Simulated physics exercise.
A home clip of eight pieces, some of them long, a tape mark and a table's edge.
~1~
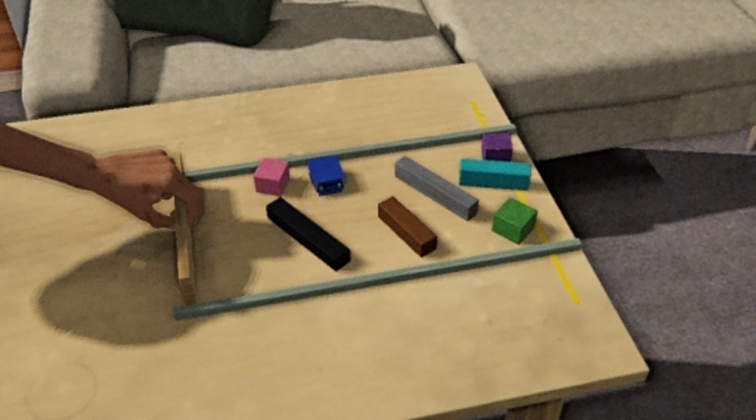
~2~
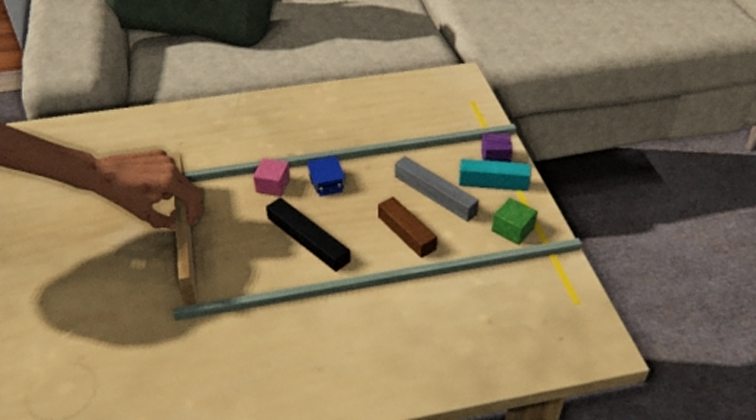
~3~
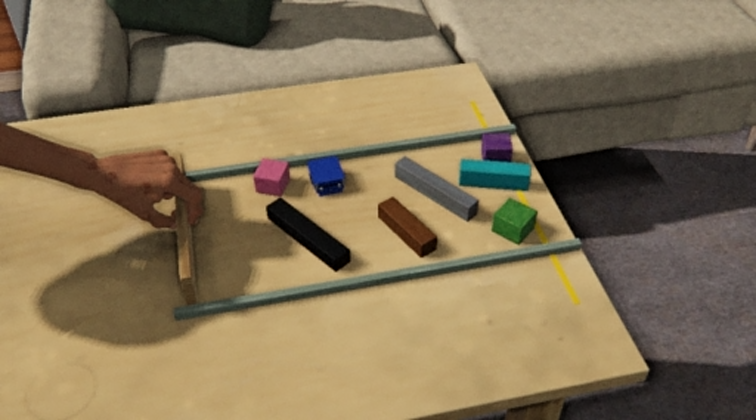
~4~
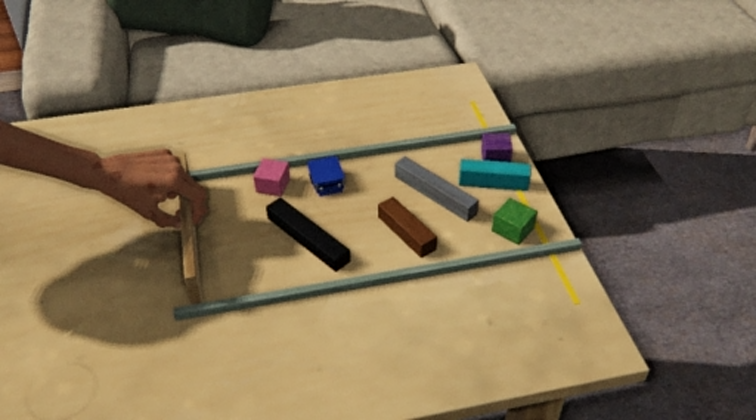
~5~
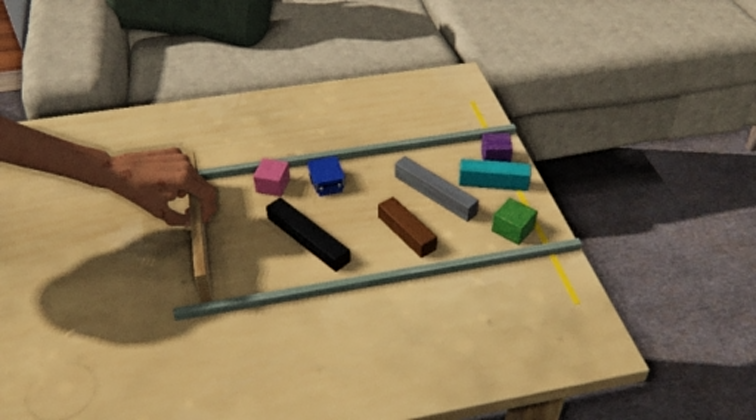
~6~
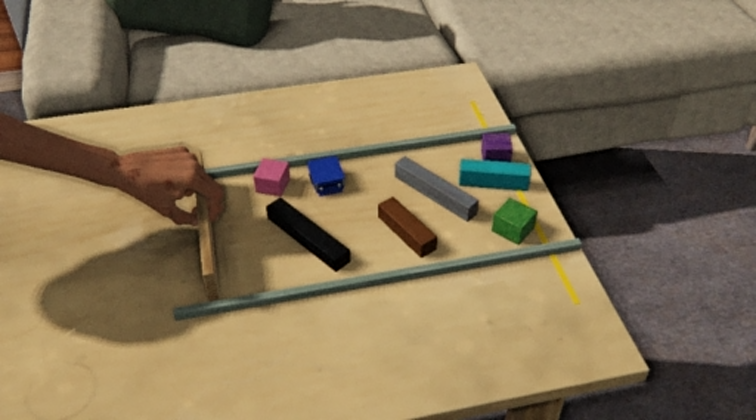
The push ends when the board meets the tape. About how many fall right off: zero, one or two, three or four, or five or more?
Outcome: The number that fall off is five or more.
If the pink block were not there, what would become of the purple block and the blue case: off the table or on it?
The purple block falls, the blue case is kept.
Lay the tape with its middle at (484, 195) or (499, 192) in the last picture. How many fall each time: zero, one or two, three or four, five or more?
One after another: Either one or two; three to four.
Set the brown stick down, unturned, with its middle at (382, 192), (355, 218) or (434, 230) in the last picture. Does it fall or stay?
In turn it remains up; is kept; is kept.
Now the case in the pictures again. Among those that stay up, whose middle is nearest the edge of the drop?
The brown stick.
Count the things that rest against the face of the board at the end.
That makes 2.
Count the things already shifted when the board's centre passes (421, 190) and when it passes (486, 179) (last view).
At the one place 6, at the other 8.
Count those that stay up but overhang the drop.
1 of them.
Soon after, none off yet; purple block at rest near (497, 150); turquoise stick at rest near (495, 175); green block at rest near (514, 221).
At rest, the number that fall off is five or more; fallen, blue case, grey stick, green block, turquoise stick and purple block.
